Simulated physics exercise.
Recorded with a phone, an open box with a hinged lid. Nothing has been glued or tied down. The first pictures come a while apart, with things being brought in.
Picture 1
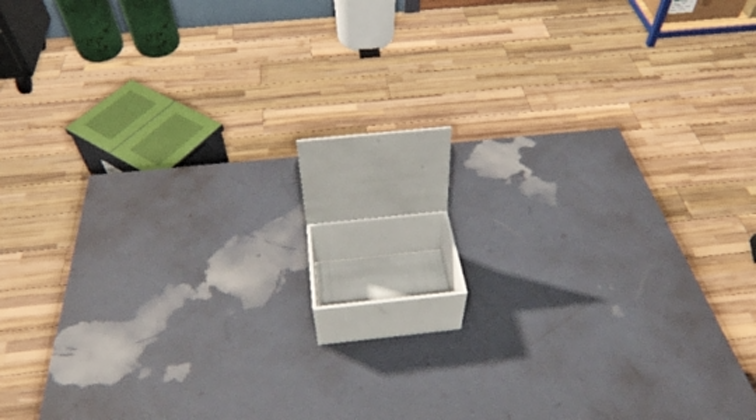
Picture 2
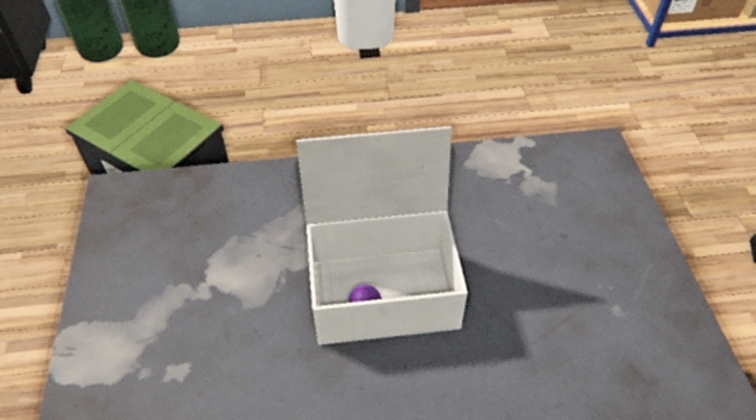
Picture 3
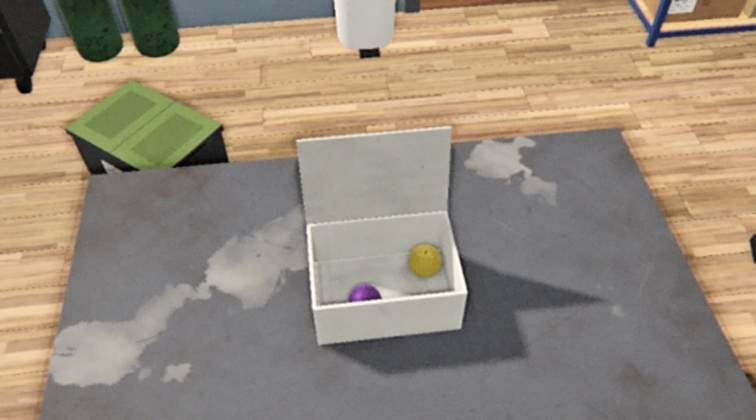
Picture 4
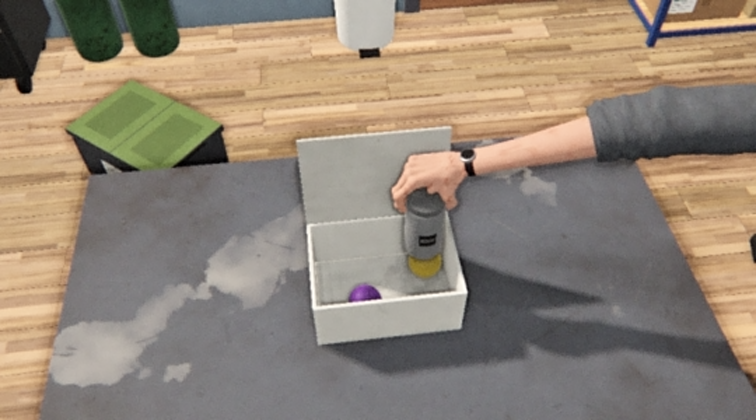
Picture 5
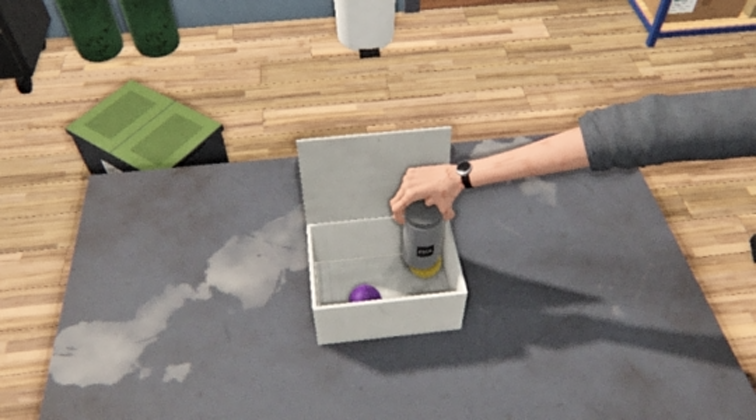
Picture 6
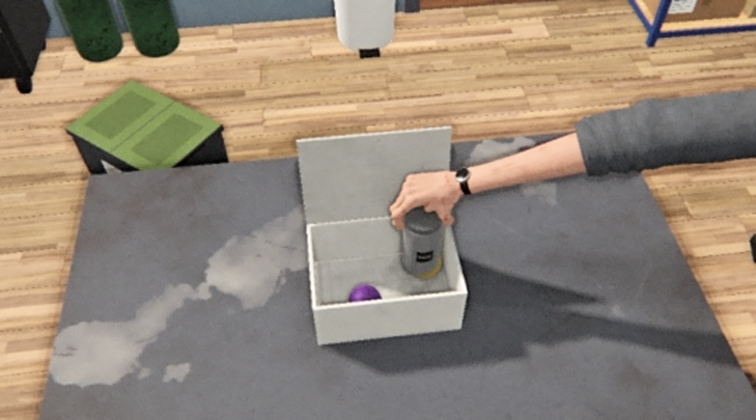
A hand lowers a grey jar over the yellow ball in an open white box.
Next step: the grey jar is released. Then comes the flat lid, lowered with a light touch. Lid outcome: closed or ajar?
The lid lies on the box.
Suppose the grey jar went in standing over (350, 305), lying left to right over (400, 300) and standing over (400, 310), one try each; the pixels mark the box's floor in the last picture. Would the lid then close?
Lid down; lid down; lid left open.
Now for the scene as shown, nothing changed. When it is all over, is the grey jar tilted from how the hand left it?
Well, the grey jar ends up skewed.
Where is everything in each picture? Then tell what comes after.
In the first picture, the last thing is not in view yet.
In the second picture, the last thing is not in view yet.
In the third picture, the last thing is not in view yet; yellow apple (425, 261).
The fourth picture shows coming down; grey jar (425, 222).
The fifth picture shows coming down; grey jar (422, 233).
The sixth picture shows in place under the hand; grey jar (422, 239).
Then, 0.60 s after the last picture, grey jar on its side near (386, 287); purple ball rolled about its own width; yellow apple rolled a little.
Then, 1.70 s after the last picture, lid 46° above the rim; grey jar on its side near (377, 285); purple ball rolled about its own width; yellow apple rolled a little.
At rest, lid shut; tipped over in the box, grey jar; moved from the start, purple ball; yellow apple in place. Seen from the same camera at the end, grey jar near (377, 285).
